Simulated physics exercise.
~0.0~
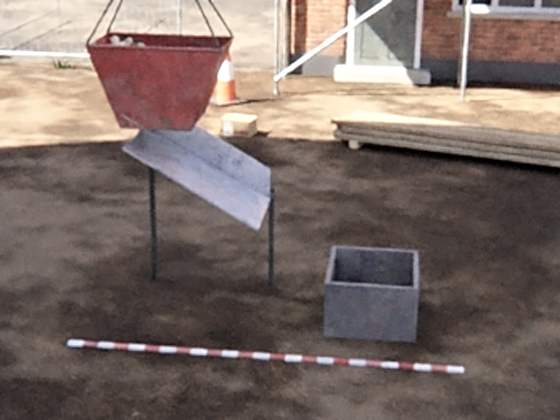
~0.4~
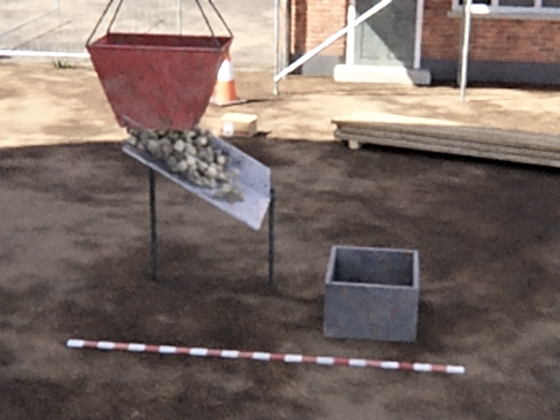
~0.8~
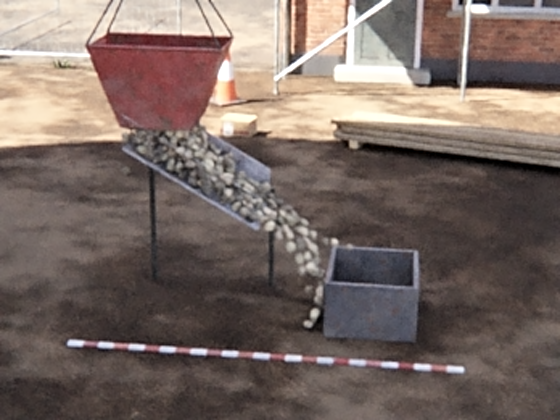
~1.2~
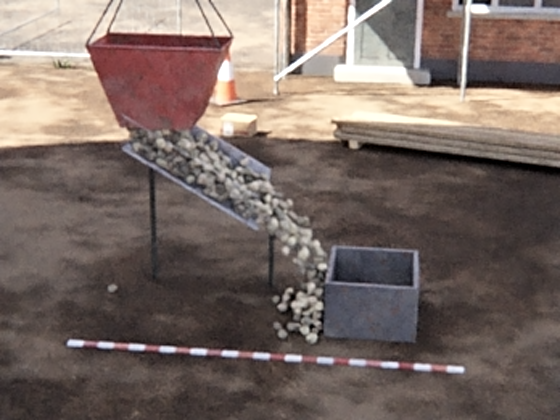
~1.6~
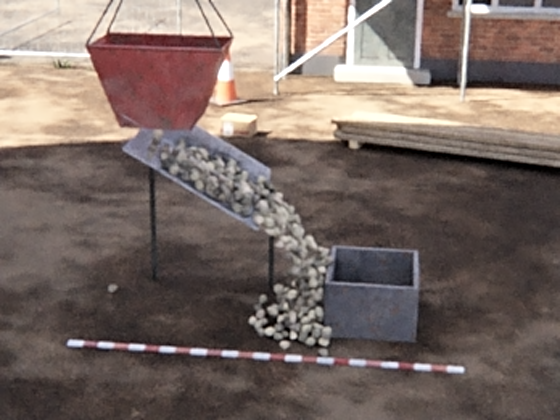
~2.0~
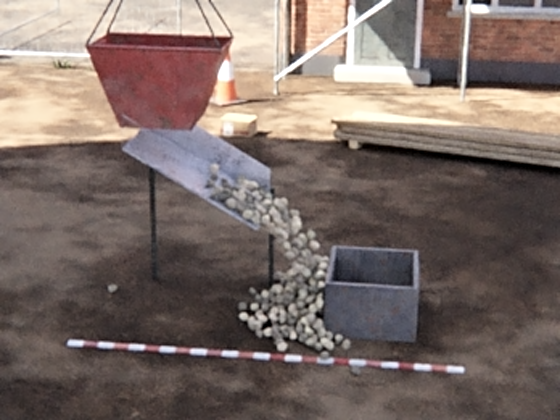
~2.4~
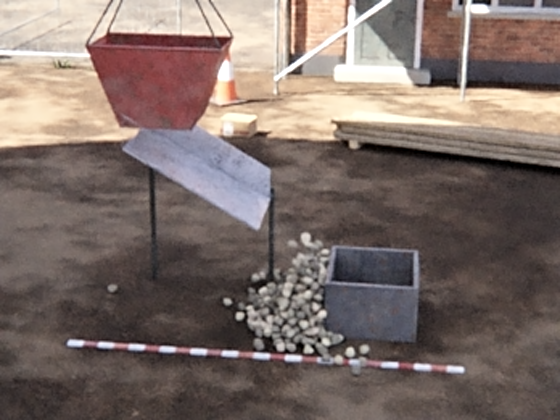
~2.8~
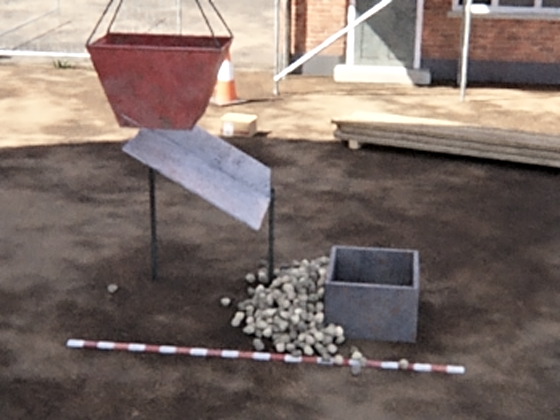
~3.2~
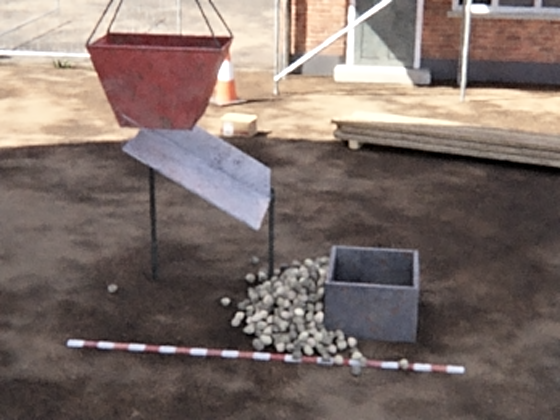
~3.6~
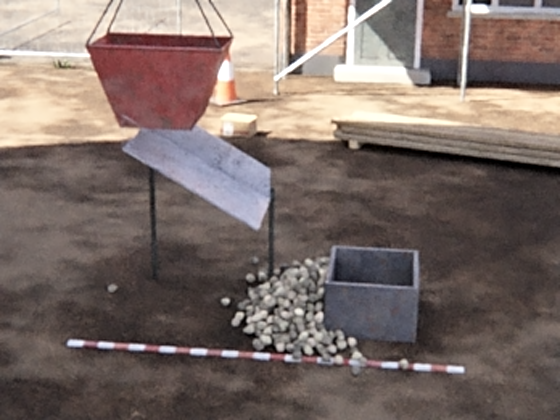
Stones drop from a red skip, slide down a chute and pile up left of the bin.
